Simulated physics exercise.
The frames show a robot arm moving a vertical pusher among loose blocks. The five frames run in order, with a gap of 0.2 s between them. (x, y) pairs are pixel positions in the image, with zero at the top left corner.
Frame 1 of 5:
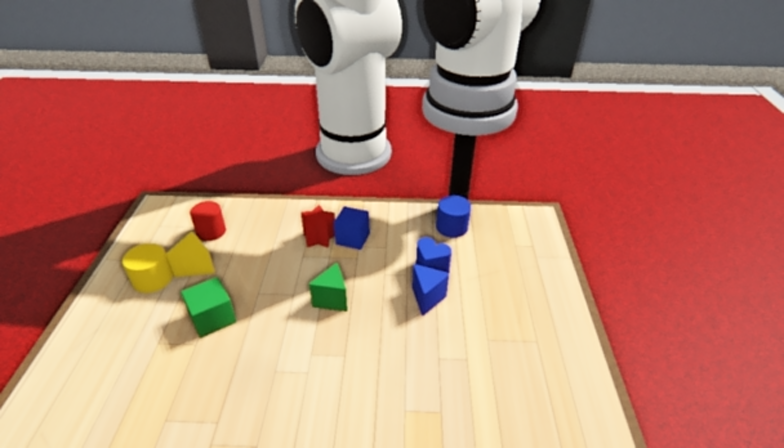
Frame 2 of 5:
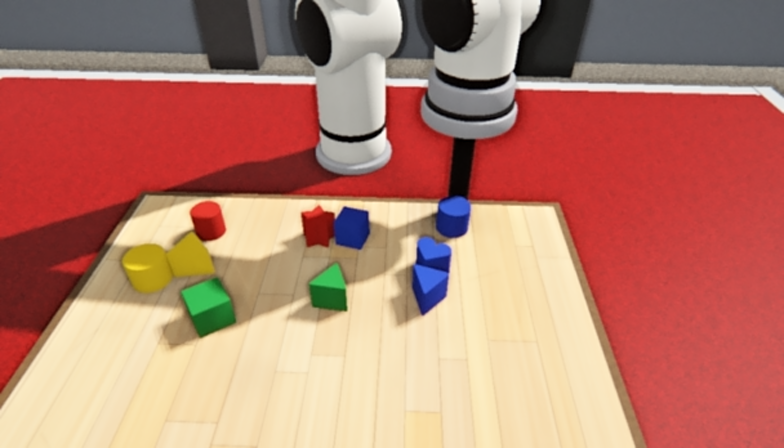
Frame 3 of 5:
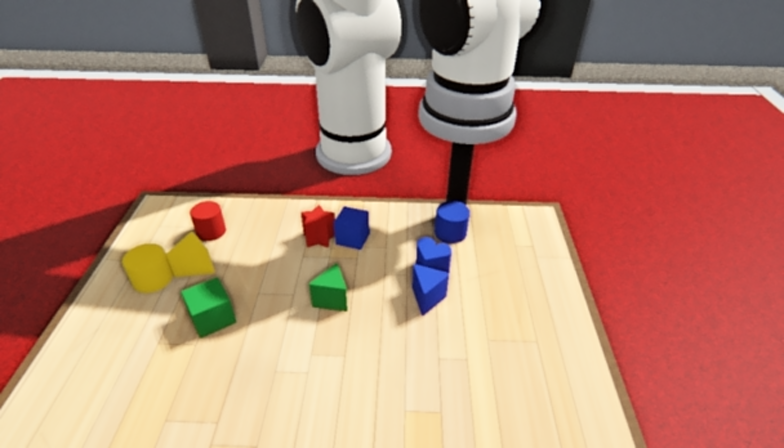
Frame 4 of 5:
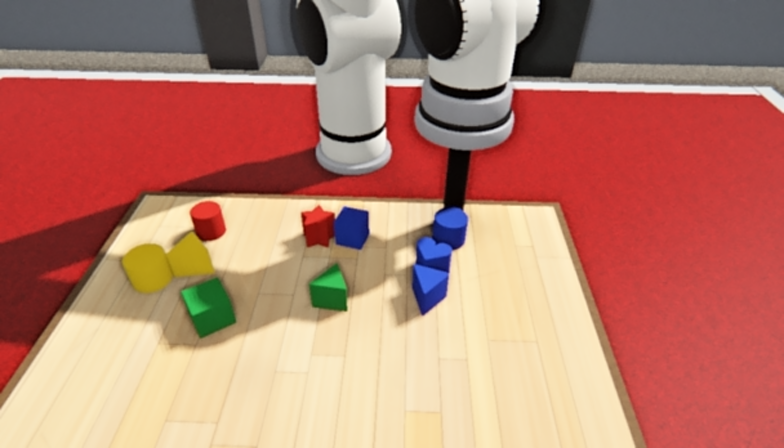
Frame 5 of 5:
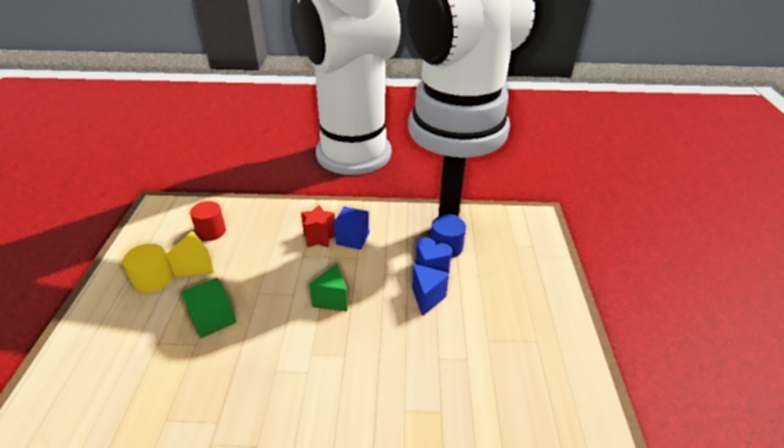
On a pale wooden board set over a red surface, a white robot arm holds a black pusher behind a blue cylinder, among scattered colored blocks. The pusher shifts slightly toward the viewer, nudging the cylinder a short way closer to the blue heart, while the other blocks stay in place.
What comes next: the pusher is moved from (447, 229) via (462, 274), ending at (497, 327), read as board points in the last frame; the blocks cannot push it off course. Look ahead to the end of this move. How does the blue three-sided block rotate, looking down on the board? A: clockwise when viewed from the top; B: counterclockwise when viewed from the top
My pick is B.
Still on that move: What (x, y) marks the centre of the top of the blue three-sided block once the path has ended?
The middle of its top is at (412, 293).
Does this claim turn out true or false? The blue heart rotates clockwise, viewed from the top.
True
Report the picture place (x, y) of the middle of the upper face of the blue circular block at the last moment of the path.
The middle of its top is at (449, 281).
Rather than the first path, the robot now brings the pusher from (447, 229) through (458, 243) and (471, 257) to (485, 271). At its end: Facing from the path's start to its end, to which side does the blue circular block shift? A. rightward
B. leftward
(A)
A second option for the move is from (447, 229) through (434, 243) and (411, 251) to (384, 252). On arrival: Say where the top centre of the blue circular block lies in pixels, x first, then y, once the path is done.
It ends at (446, 241).
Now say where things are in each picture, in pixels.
The first frame shows pusher's lower end (458, 200); blue three-sided block (429, 276); blue heart (433, 248); blue circular block (455, 205).
The second frame shows pusher (457, 204); blocks still.
The third frame shows pusher (456, 209); blue circular block (453, 210).
The fourth frame shows pusher (453, 215); blue circular block (451, 217).
The fifth frame shows pusher (449, 224); blue three-sided block (429, 276); blue heart (433, 248); blue circular block (449, 224).
What follows on the original path. One third of the way, pusher (456, 251); blue three-sided block (421, 285), turned 20° anticlockwise; blue heart (421, 264), turned 35° clockwise; blue circular block (449, 255).
Two thirds of the way, pusher (473, 284); blue three-sided block (412, 293), turned 25° anticlockwise; blue heart (414, 269), turned 65° clockwise; blue circular block (448, 280).
At the end, pusher (499, 319); blue three-sided block (412, 293), turned 25° anticlockwise; blue heart (414, 269), turned 65° clockwise; blue circular block (449, 281).
